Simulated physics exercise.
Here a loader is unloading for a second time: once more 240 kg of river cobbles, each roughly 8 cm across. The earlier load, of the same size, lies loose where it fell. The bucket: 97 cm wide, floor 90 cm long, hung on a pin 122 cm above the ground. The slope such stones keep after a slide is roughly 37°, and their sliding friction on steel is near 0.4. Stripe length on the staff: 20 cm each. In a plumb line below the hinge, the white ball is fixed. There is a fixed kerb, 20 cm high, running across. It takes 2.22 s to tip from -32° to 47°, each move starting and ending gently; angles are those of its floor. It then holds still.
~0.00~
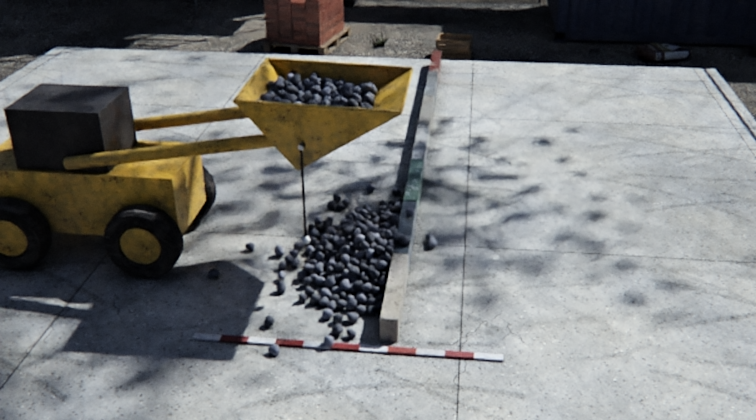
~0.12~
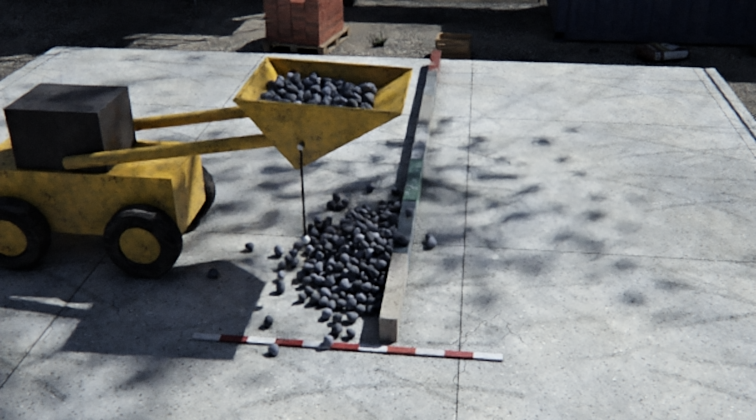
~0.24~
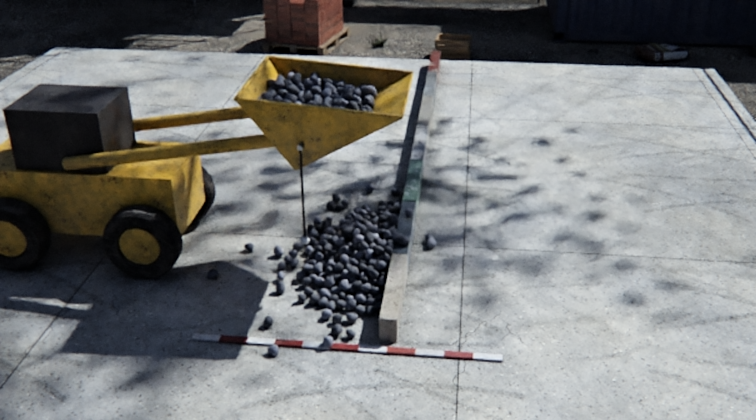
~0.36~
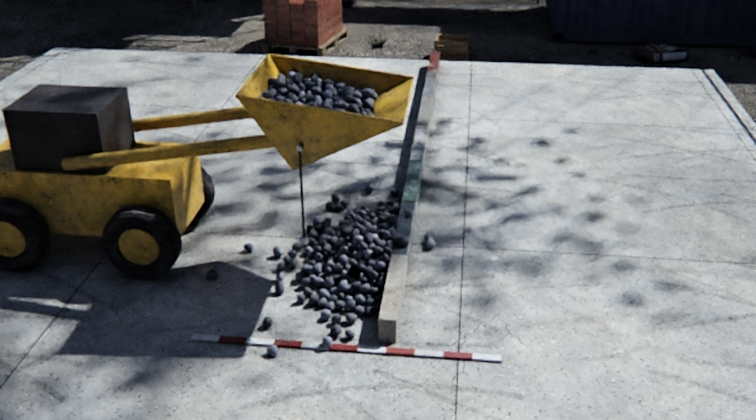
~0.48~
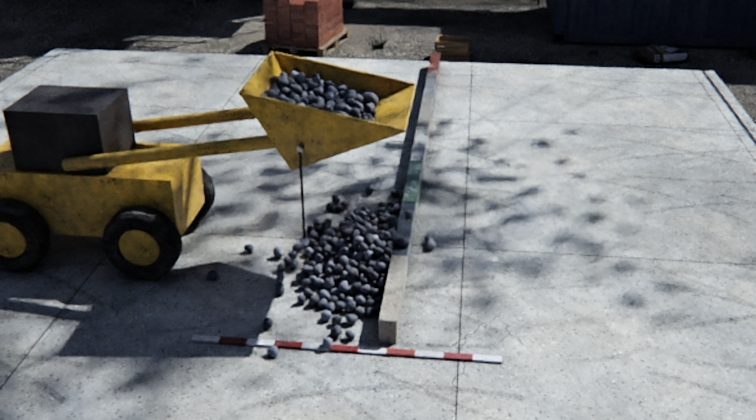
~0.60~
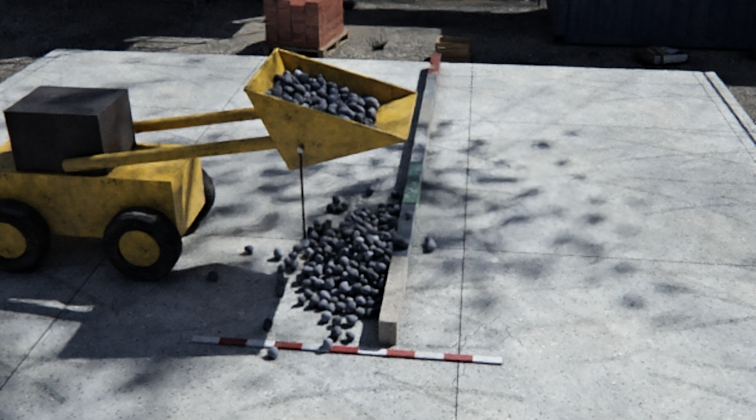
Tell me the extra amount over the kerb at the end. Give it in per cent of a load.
73 per cent.
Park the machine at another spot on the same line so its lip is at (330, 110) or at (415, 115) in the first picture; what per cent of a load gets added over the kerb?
About 0 per cent for the first, 90 per cent for the second.
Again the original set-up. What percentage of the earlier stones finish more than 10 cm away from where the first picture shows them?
I'd put it at about 0 per cent.
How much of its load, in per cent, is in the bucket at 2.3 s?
Roughly 0 per cent is still inside.
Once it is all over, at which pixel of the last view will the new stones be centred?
Their centre ends up near (438, 259).
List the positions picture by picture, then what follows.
In the first picture, the bucket is at -32°, its lip at (401, 113); the top of the load is at (295, 84). The earlier load is highest near (381, 241), 25 cm above ground level, 99 % on this side of the kerb, 1 % over the kerb.
In the second picture, the bucket is at -31°, its lip at (401, 114); the top of the load is at (295, 83); the stones move at 0.0 m/s on average.
In the third picture, the bucket is at -29°, its lip at (402, 118); the top of the load is at (291, 84); the stones move at 0.1 m/s on average.
In the fourth picture, the bucket is at -26°, its lip at (403, 123); the top of the load is at (288, 81); the stones move at 0.1 m/s on average.
The fifth picture shows lip at (405, 131), floor tilted -23°, highest stones at (286, 81); the stones move at 0.1 m/s on average.
The sixth picture shows lip at (406, 140), floor tilted -18°, highest stones at (289, 79); the stones move at 0.1 m/s on average.
After 1.7 s the floor is at 34°; in per cent of one load, 90 in the bucket, 109 on this side of the kerb, 1 over the kerb; the foremost stones are at (413, 231).
After 2.3 s the floor is at 47°; in per cent of one load, 1 in the bucket, 140 on this side of the kerb, 59 over the kerb; the foremost stones are at (513, 270).
After 2.7 s the floor is at 47°; in per cent of one load, 0 in the bucket, 128 on this side of the kerb, 72 over the kerb; the foremost stones are at (562, 264).
After 5.2 s the floor is at 47°; in per cent of one load, 0 in the bucket, 127 on this side of the kerb, 73 over the kerb; the foremost stones are at (600, 271). Net gain over the kerb, 73.
